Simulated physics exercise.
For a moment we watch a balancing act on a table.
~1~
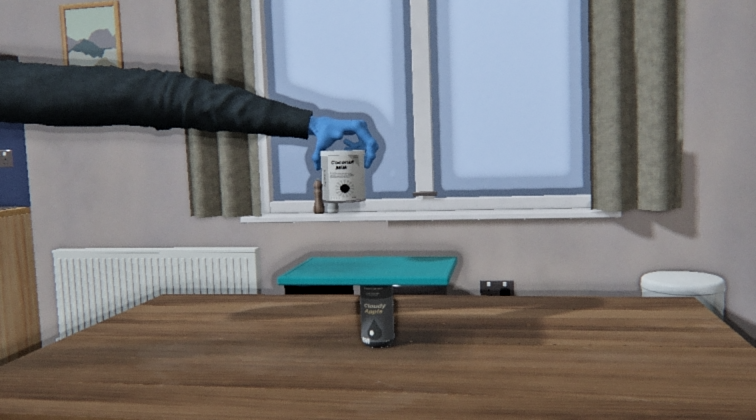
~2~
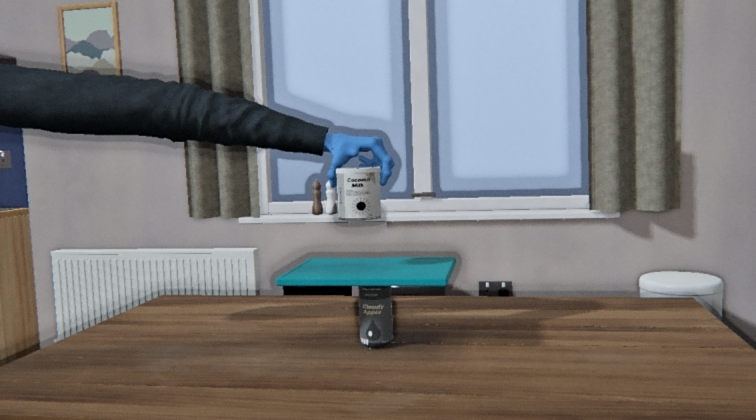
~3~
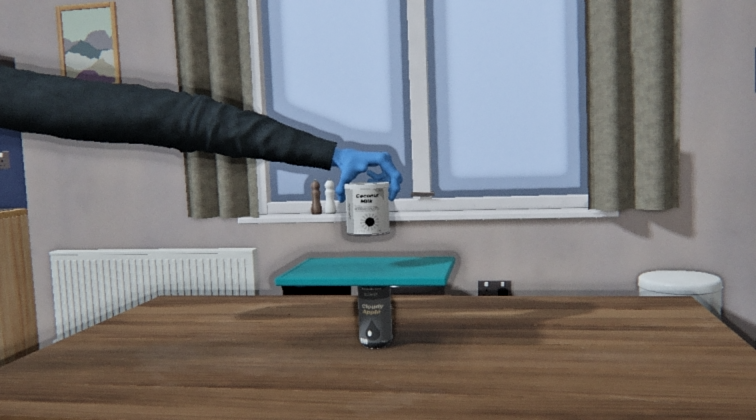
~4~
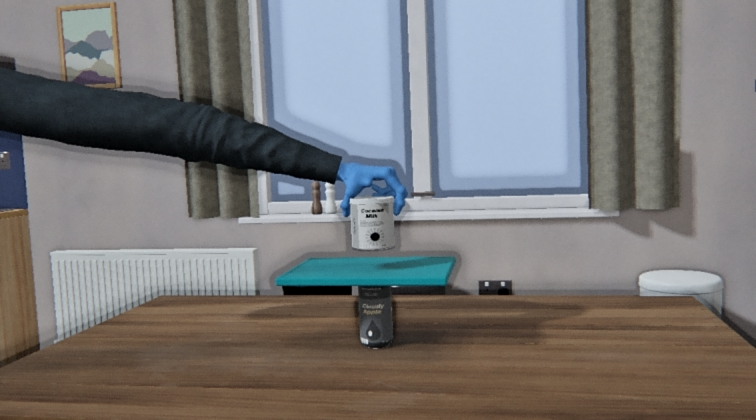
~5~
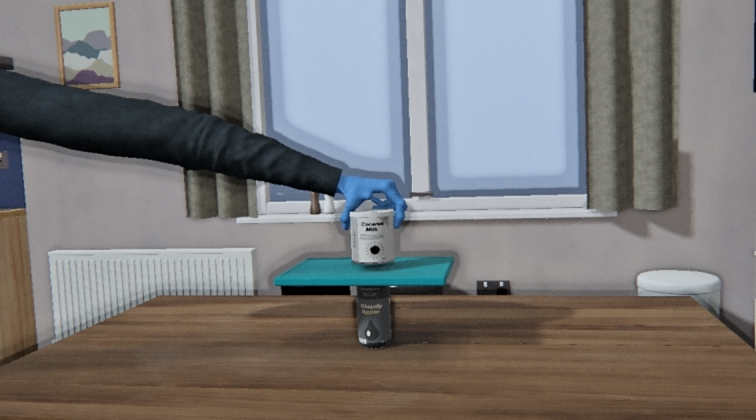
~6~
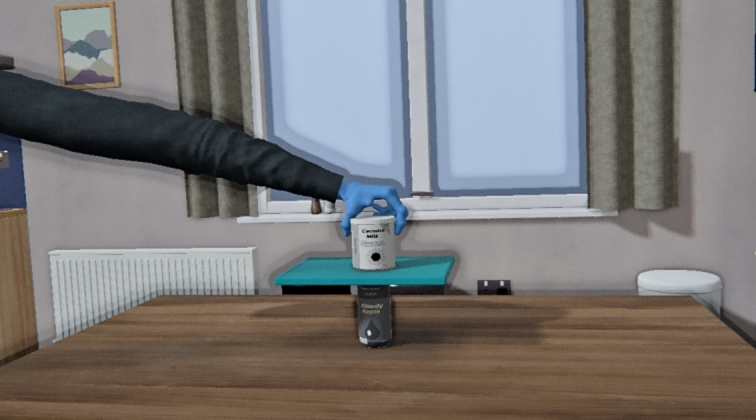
In a room with a wooden table, a blue-gloved hand lowers a white tin onto a turquoise lid above a dark can.
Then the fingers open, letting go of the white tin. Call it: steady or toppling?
Steady.
Then, 0.20 s after the last picture, nothing has stirred.
Then, 0.50 s after the last picture, white tin resting near (373, 243).
At rest, all 3 in place. Seen from the same camera at the end, white tin near (373, 243). The stack stays up.
